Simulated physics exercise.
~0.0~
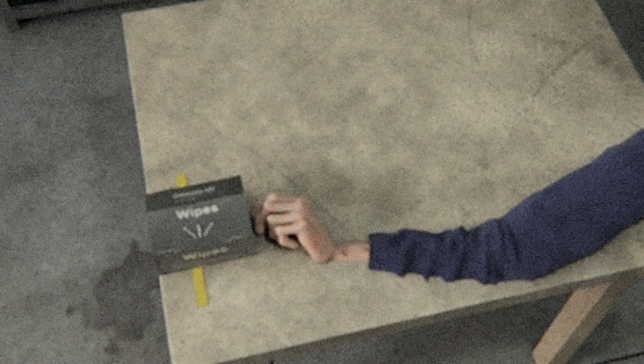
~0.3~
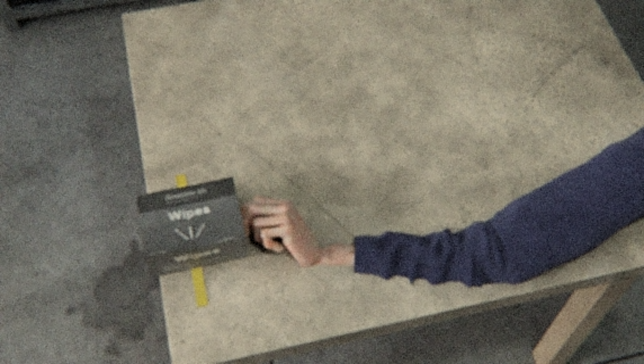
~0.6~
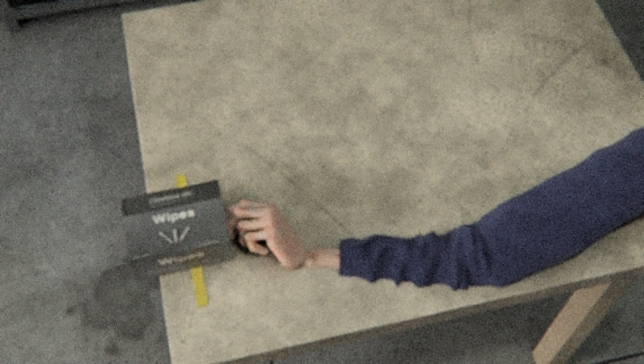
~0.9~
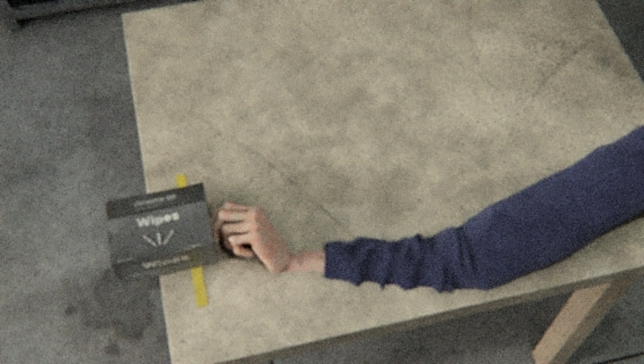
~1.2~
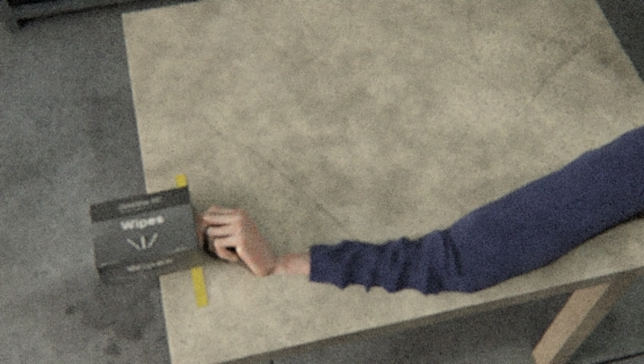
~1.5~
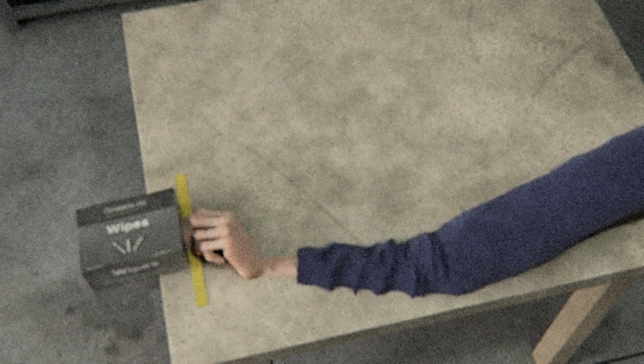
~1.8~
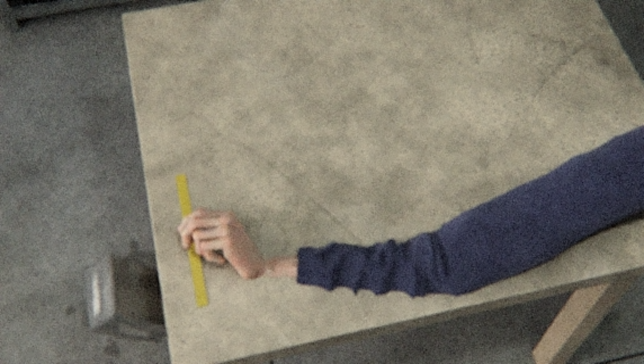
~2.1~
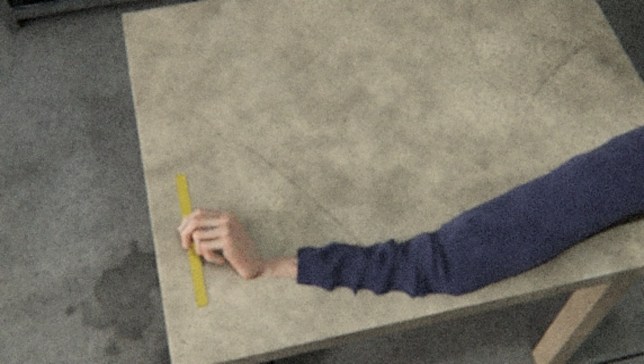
A hand pushes a grey box of wipes left until it falls off the table.
